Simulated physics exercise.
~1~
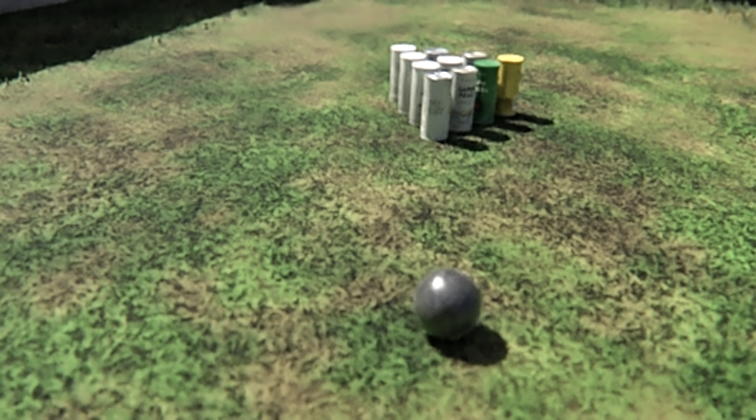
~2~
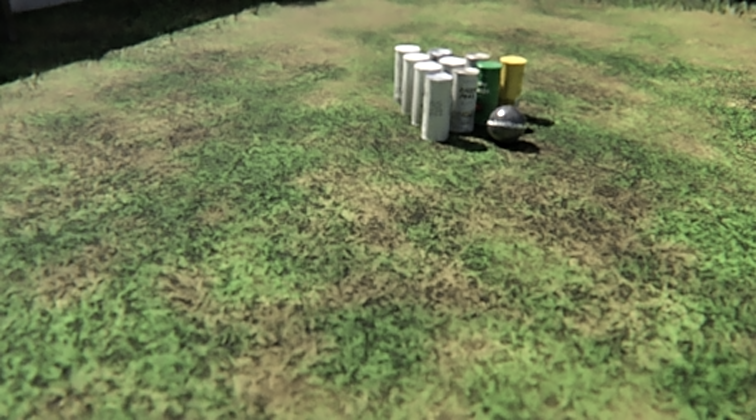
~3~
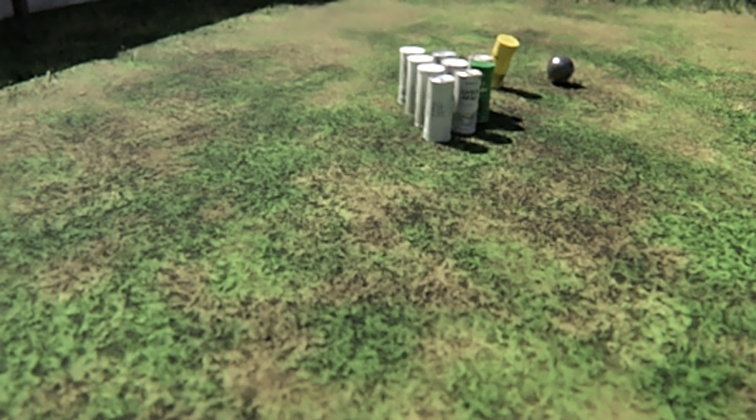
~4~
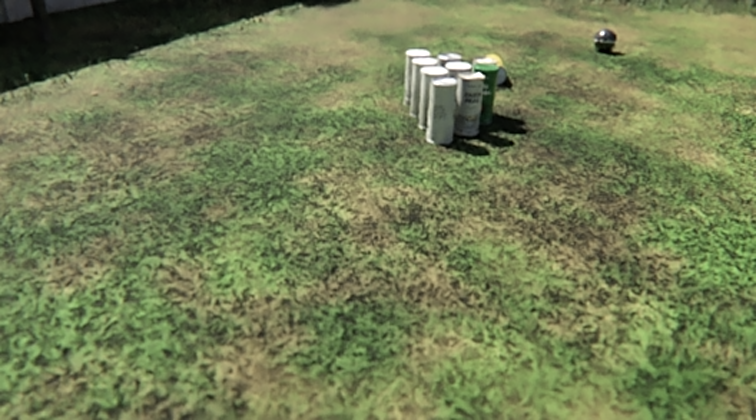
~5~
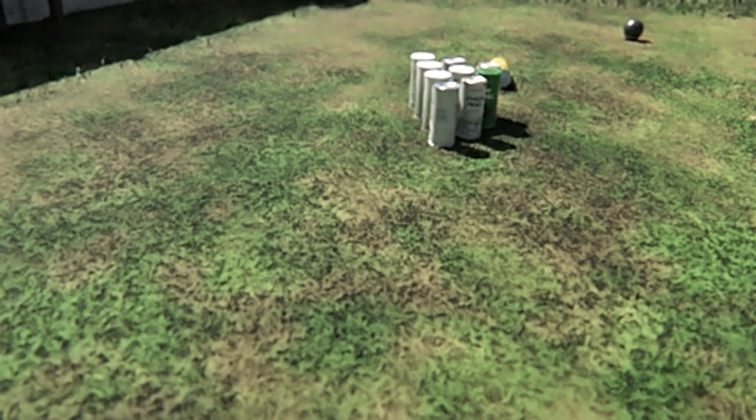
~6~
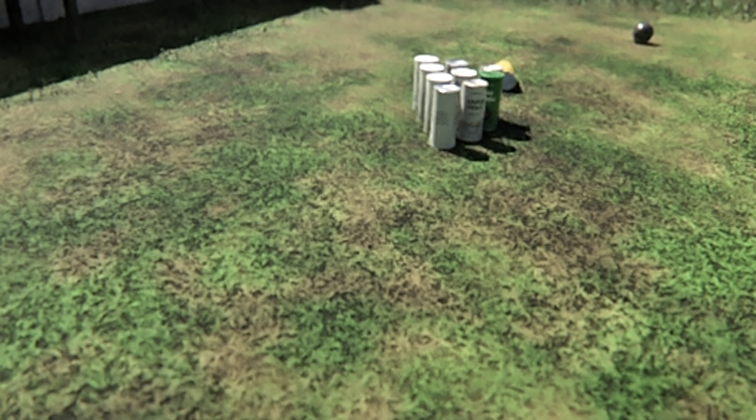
On a patchy lawn in bright sunlight, a cluster of tall canisters stands on end, mostly white, with a green one and a yellow one at the right. A dark, shiny ball rolls away from the foreground towards them. It reaches the right side of the group, close to the green canister, and carries on past. Behind it the yellow canister leans over, then drops onto its side behind the green one. The ball rolls on towards the far right edge of the grass, while the green and white canisters remain standing.
